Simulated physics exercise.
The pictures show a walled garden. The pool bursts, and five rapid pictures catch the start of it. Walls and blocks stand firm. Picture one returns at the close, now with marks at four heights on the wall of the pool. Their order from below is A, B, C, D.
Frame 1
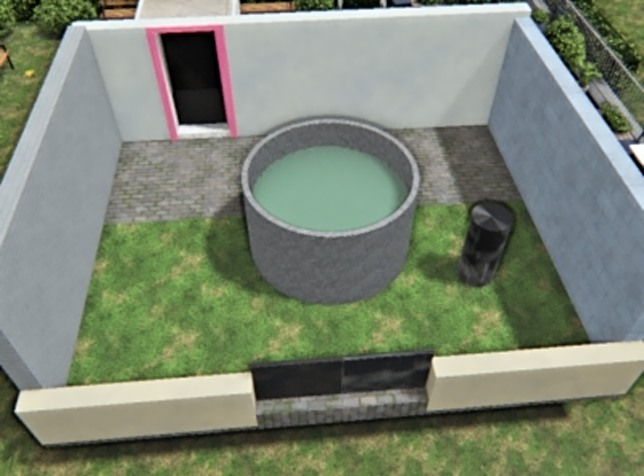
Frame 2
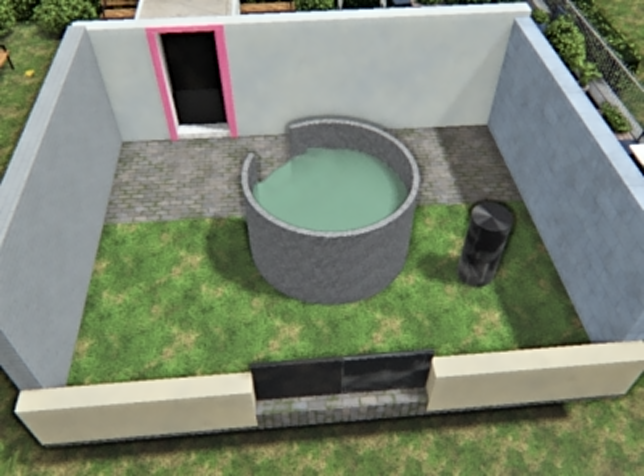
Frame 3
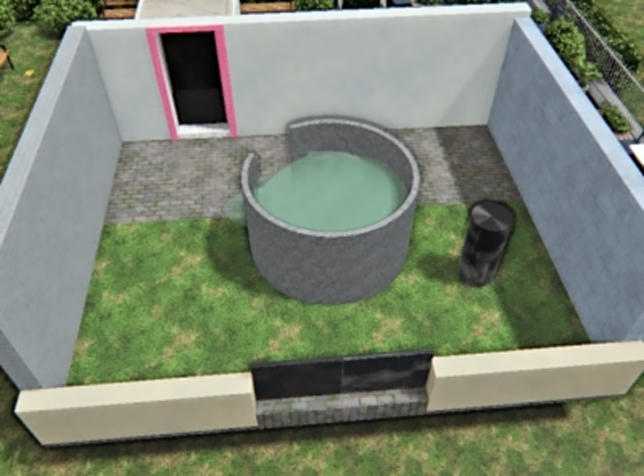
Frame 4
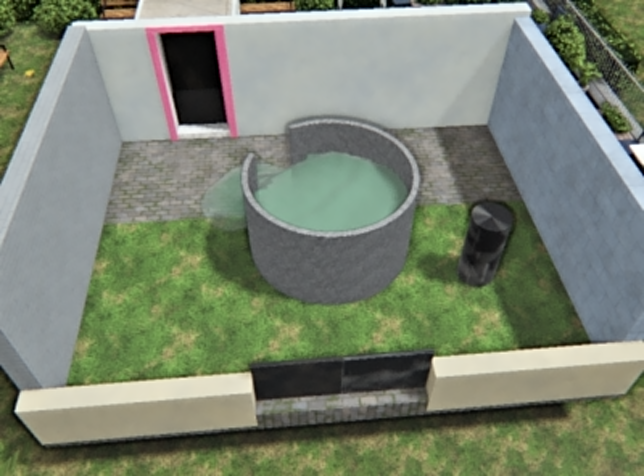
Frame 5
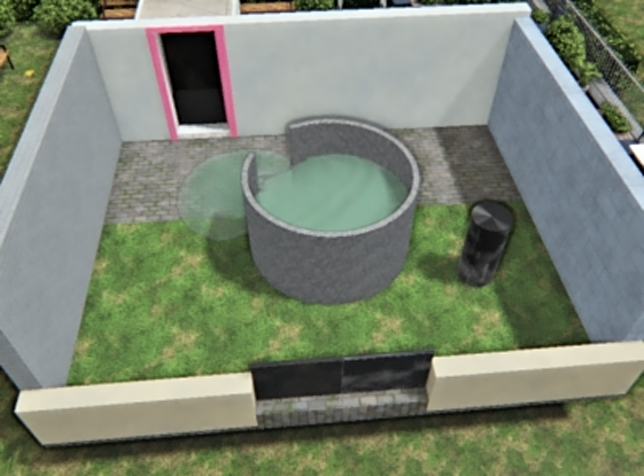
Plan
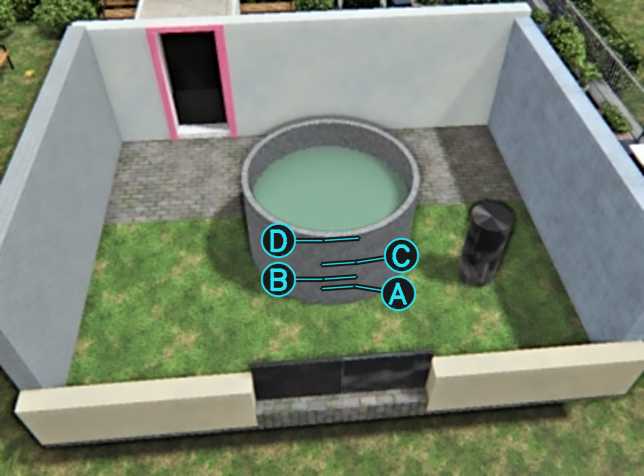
Round stone pool in a walled garden losing a section of its back-left wall, green water spreading out across the paving.
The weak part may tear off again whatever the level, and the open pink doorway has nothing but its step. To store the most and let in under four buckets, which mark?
Choose A.
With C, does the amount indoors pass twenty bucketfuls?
Yes.
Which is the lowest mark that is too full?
B.
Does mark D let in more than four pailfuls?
Yes.
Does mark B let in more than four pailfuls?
Yes, that goes wrong.
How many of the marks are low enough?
One of them.
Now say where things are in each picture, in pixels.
Water in the pool at rest, its middle at (330, 194); foot of the pink doorway at (205, 138); shut gate at (342, 363), in the first picture.
Water covers 1 % of the ground, its front hidden from here, in the second picture.
Front seen at (227, 206), 2 % of the ground wet, in the third picture.
Front seen at (207, 201), 5 % of the ground wet, in the fourth picture.
Front seen at (214, 157), 10 % of the ground wet, in the fifth picture.
On the marked copy, A at (338, 287); B at (339, 278); C at (339, 263); D at (340, 239); from the bottom up A, B, C, D.
If A is chosen, a splash gets over, under a bucket.
If B is chosen, about 11 bucketfuls get in.
If C is chosen, dozens of bucketfuls pour in.
If D is chosen, dozens of bucketfuls pour in.
